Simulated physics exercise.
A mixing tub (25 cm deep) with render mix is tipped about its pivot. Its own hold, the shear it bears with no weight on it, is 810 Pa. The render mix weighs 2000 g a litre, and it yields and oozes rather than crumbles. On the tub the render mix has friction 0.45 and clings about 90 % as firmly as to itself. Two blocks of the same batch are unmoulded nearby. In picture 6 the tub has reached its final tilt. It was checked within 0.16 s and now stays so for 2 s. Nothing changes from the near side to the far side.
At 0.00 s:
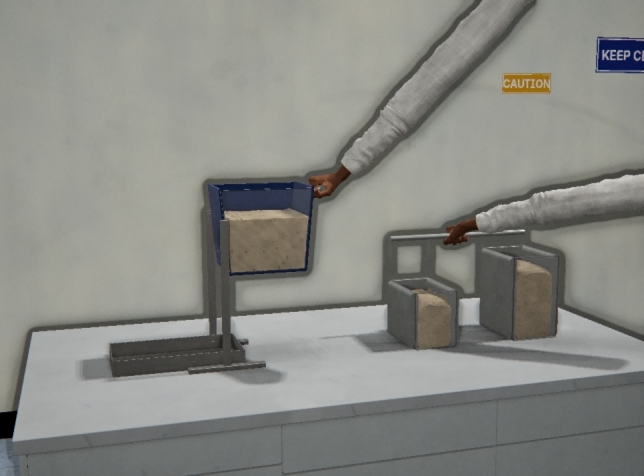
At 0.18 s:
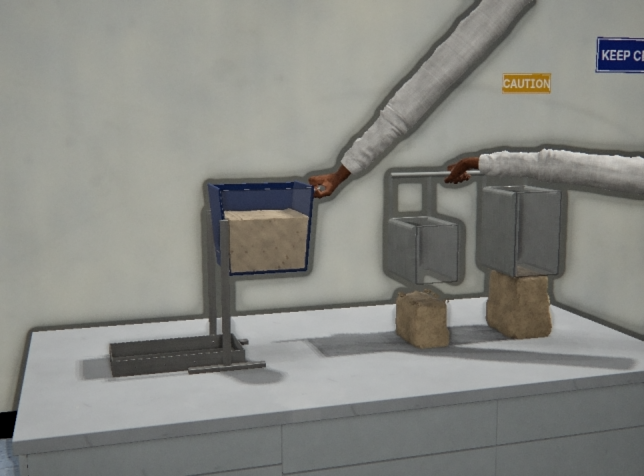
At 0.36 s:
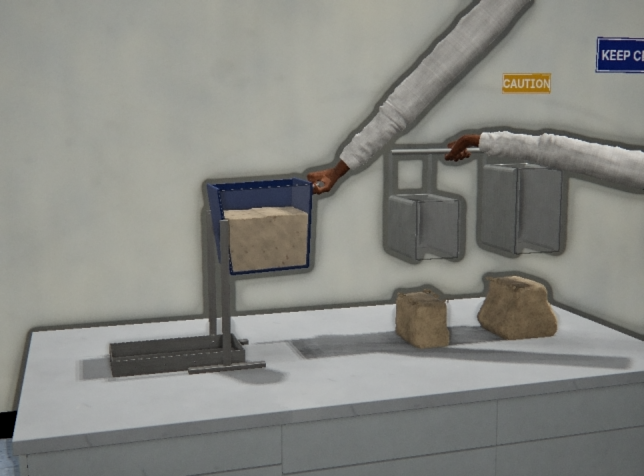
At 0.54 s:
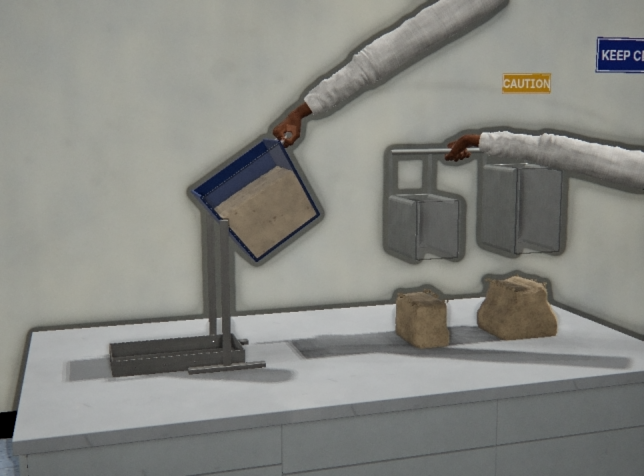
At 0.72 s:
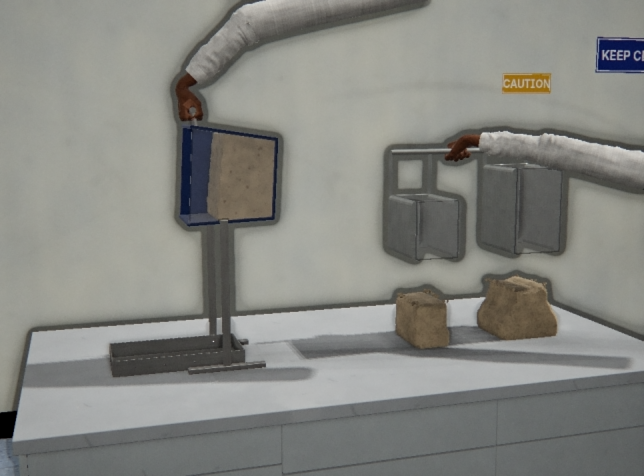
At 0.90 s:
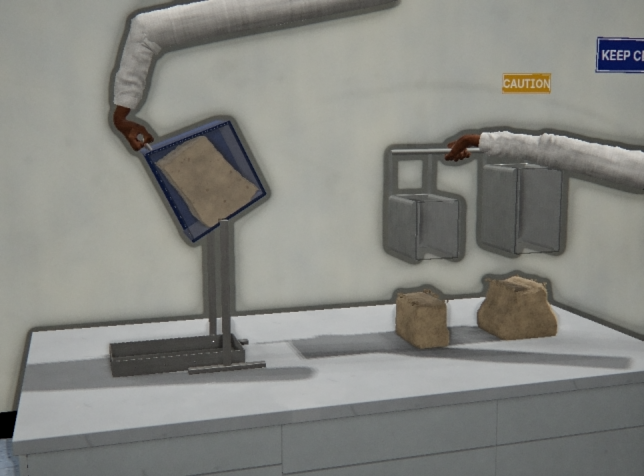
A sleeved arm on the right lifts a pair of grey moulds off two tan blocks, and the taller block sags noticeably while the shorter one settles slightly. Then another arm swings the blue tub leftward about its stand, turning it past upright onto its side as the tan mix inside slumps and bulges.
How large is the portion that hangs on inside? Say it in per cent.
Close to 0 per cent.
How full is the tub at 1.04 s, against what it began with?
About 50 %.
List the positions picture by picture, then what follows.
The first frame shows handle-side rim at (311, 187), tilt 0 degrees; crest of the render mix at (245, 219); block heights 16 cm, 24 cm (left to right).
The second frame shows handle-side rim at (311, 187), tilt 0 degrees; crest of the render mix at (245, 219); block heights 16 cm, 22 cm (left to right).
The third frame shows handle-side rim at (310, 184), tilt 2 degrees; crest of the render mix at (303, 214); block heights 15 cm, 18 cm (left to right).
The fourth frame shows handle-side rim at (278, 143), tilt 34 degrees; crest of the render mix at (290, 173); block heights 15 cm, 18 cm (left to right).
The fifth frame shows handle-side rim at (192, 129), tilt 87 degrees; crest of the render mix at (229, 135); block heights 15 cm, 18 cm (left to right).
The sixth frame shows handle-side rim at (148, 156), tilt 116 degrees; crest of the render mix at (203, 138); block heights 15 cm, 18 cm (left to right).
After 1.04 s, the tub is at 116 degrees and holds 48 %.
After 1.21 s, the tub is at 116 degrees and holds 4 %.
After 1.38 s, the tub is at 116 degrees and holds 0 %.
After 1.55 s, the tub is at 116 degrees and holds 0 %.
After 2.90 s, the tub is at 116 degrees and holds 0 %.
